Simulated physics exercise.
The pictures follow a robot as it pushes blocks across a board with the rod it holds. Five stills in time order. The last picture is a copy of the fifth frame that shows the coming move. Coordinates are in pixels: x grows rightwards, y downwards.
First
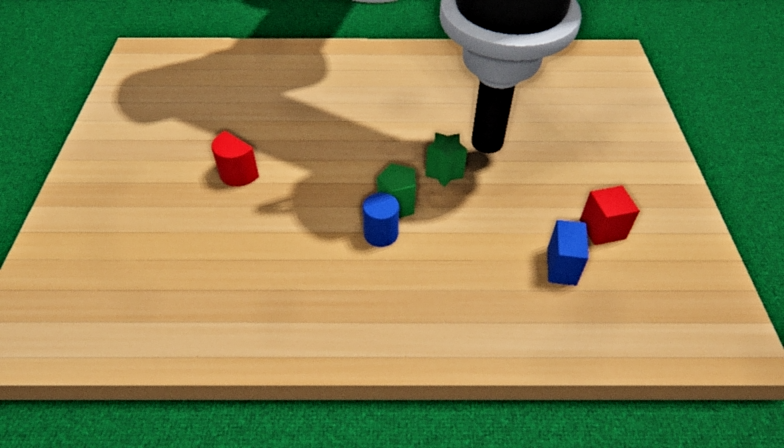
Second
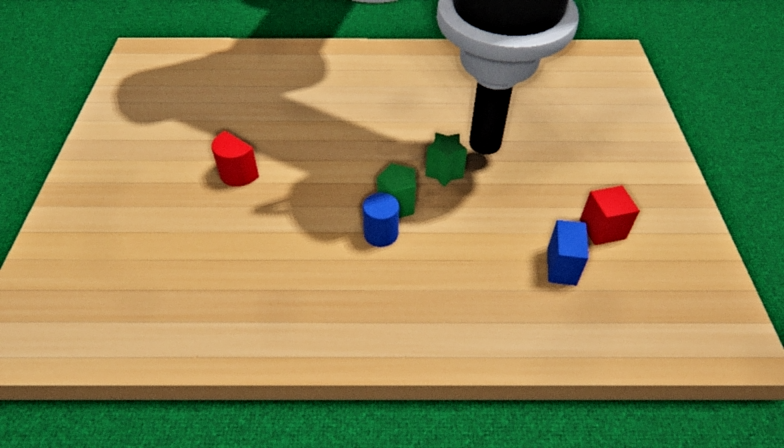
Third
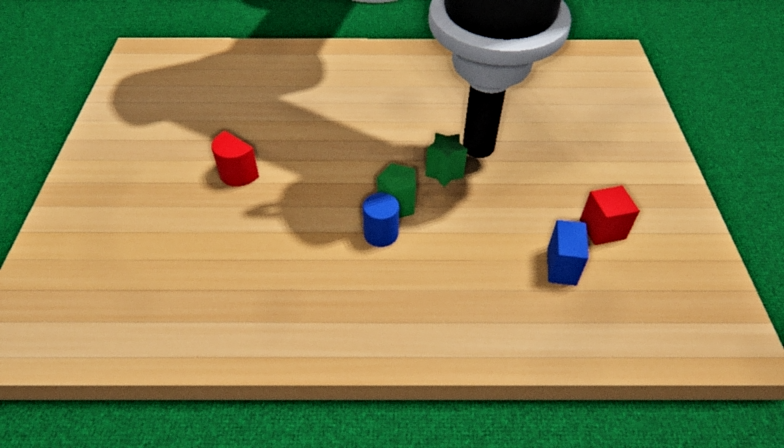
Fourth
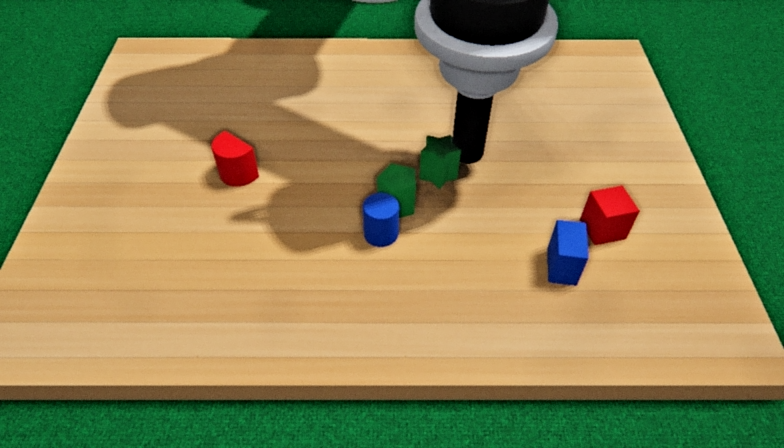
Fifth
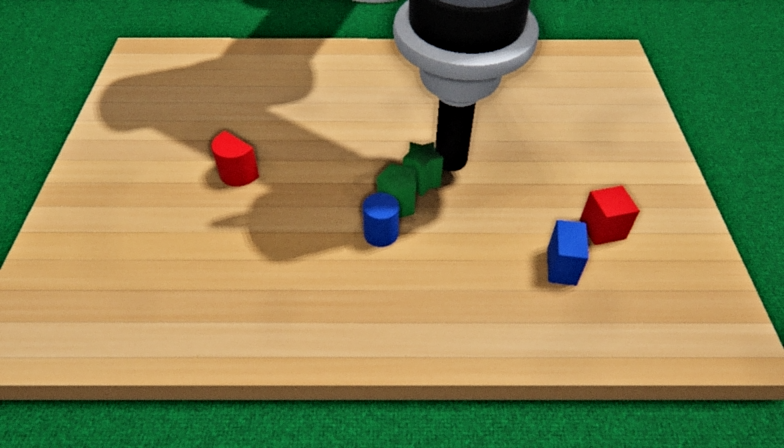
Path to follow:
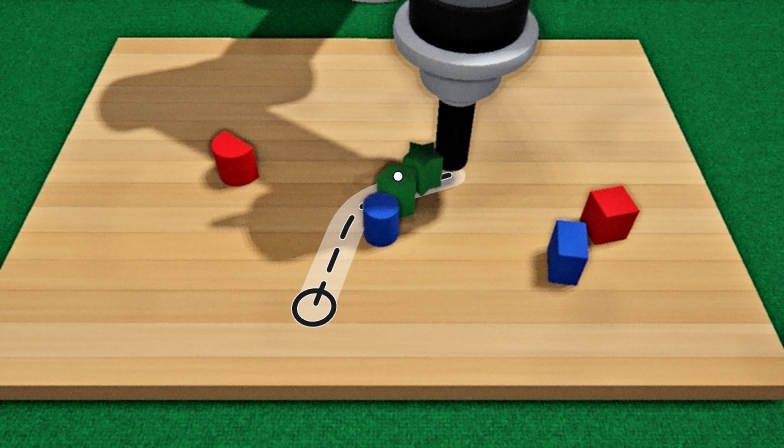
To begin with, a dark rod hangs just right of a green star-shaped block on a wooden board, with another green block, two blue and two red blocks nearby. The rod edges left, then pushes the star-shaped block left and slightly toward the viewer, right up beside the other green block.
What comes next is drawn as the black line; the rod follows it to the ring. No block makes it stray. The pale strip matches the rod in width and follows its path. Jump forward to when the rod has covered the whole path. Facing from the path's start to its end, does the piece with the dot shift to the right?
Final answer: Yes.
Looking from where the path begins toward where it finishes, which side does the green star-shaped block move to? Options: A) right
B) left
Choice A: Right.
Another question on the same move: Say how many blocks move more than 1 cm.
That makes 3 blocks or more.
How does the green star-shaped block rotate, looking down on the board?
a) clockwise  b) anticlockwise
I choose a.
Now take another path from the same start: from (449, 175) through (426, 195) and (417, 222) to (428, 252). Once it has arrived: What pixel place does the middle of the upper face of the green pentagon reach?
Its top centre is at about (364, 185).
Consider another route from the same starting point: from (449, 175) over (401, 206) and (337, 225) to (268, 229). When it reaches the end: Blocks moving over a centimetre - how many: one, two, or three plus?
Expect three or more.
Path on the board, from (449, 175) via (382, 195) and (340, 242), ending at (314, 307); the dot is on the green pentagon.
What follows on the original path. One third of the way, rod (381, 182); blue circular block (367, 223); green pentagon (343, 199), turned 65° anticlockwise; green star-shaped block (348, 169).
Two thirds of the way, rod (339, 230); blue circular block (369, 229); green pentagon (304, 235), turned 60° anticlockwise; green star-shaped block (321, 177), turned 55° clockwise.
At the end, rod (312, 295); blue circular block (370, 233); green pentagon (279, 255), turned 15° clockwise; green star-shaped block (321, 177), turned 55° clockwise.
